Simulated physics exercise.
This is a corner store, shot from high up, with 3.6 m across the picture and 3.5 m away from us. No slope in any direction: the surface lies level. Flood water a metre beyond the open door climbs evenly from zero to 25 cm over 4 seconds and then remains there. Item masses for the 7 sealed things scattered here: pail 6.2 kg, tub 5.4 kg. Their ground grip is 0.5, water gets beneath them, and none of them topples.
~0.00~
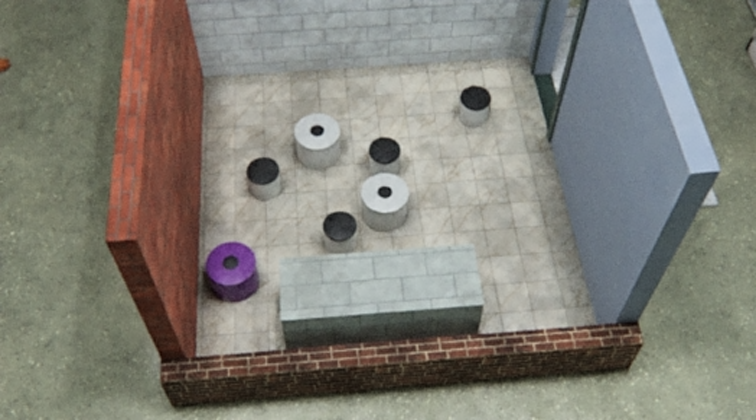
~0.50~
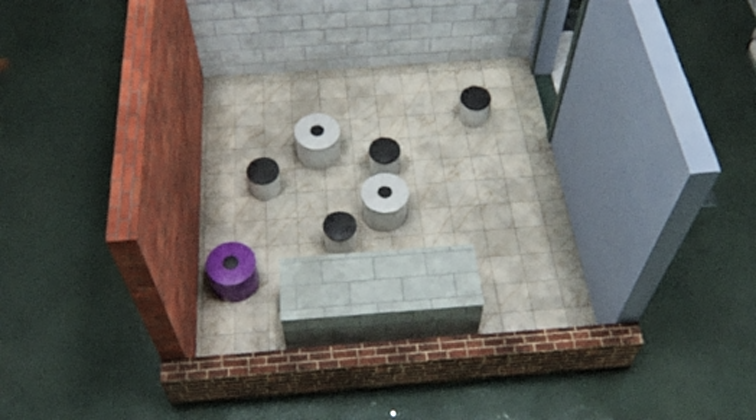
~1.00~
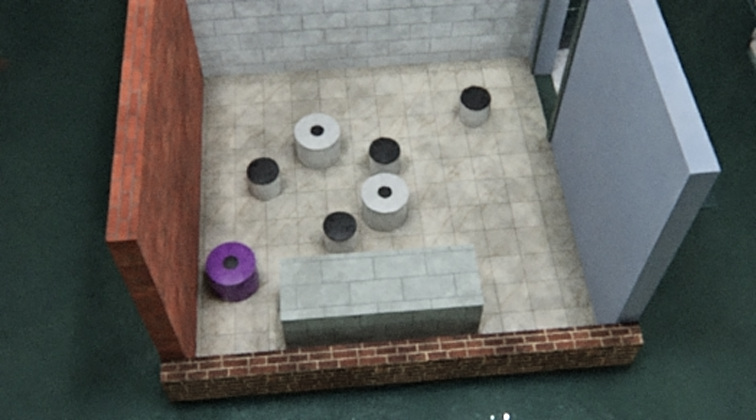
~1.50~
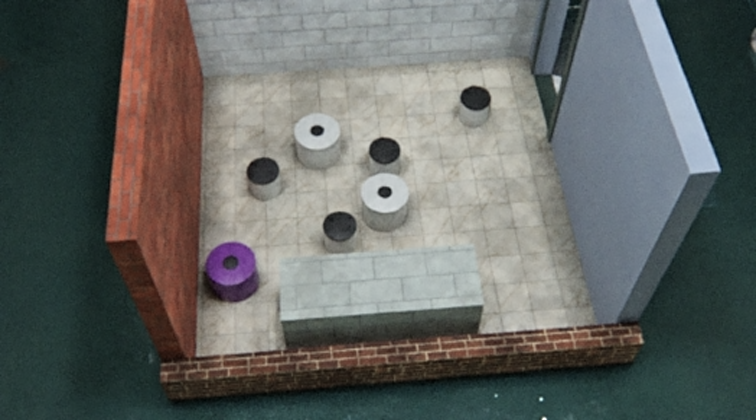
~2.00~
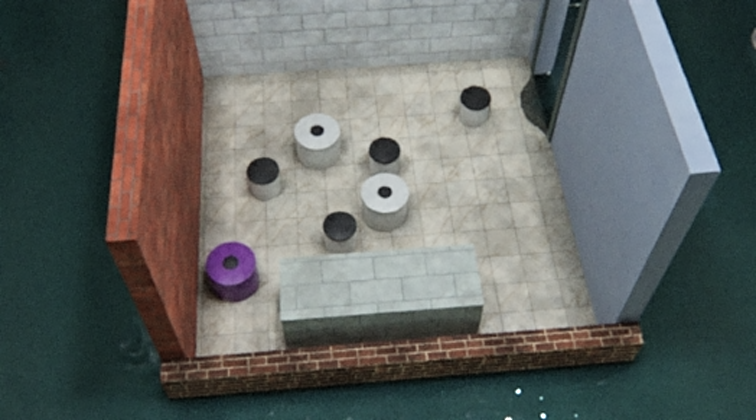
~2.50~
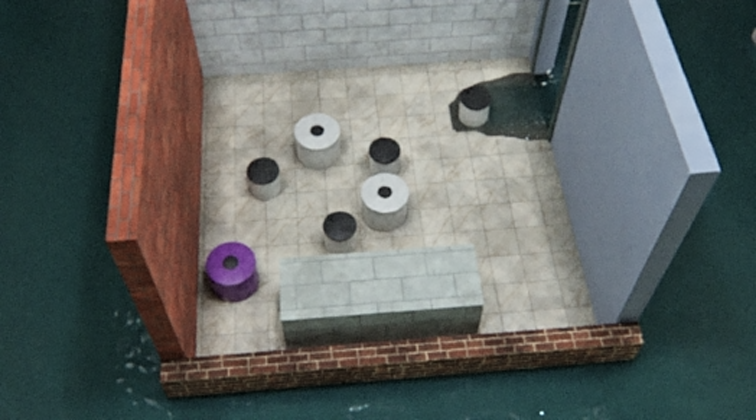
A corner store, open at the top and walled in red brick, pale block and blue-grey, is seen from high up by a still camera. A pale block counter stands near the front, with a purple tub to its left and white and black-topped grey tubs behind it. Dark water covers the ground outside, then enters at the back right and spreads around the nearest tub, while none of the tubs shifts.
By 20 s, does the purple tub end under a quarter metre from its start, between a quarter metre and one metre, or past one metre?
It is displaced moderately.
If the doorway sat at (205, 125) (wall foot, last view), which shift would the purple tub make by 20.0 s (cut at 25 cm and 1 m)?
With that change, the purple tub travels a long distance.
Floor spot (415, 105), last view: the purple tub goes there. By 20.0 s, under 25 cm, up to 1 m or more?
By then it winds up well off.
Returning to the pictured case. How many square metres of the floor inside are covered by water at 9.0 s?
Flooded: Near 11.5 m2.
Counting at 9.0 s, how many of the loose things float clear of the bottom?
7 at that moment.
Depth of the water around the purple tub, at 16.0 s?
I'd put it at about 22 cm.
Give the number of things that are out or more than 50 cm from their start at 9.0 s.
Answer: 6.
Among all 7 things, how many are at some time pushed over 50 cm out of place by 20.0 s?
That comes to 7.
After 4.0 s the purple tub is near (231, 263), 0.0 m from its start, aground; 0 afloat.
After 9.0 s the purple tub is near (255, 327), 0.8 m from its start, afloat; 7 afloat.
After 16.0 s the purple tub is near (255, 324), 0.8 m from its start, afloat; 7 afloat.
After 20.0 s the purple tub is near (254, 323), 0.8 m from its start, afloat; 7 afloat.
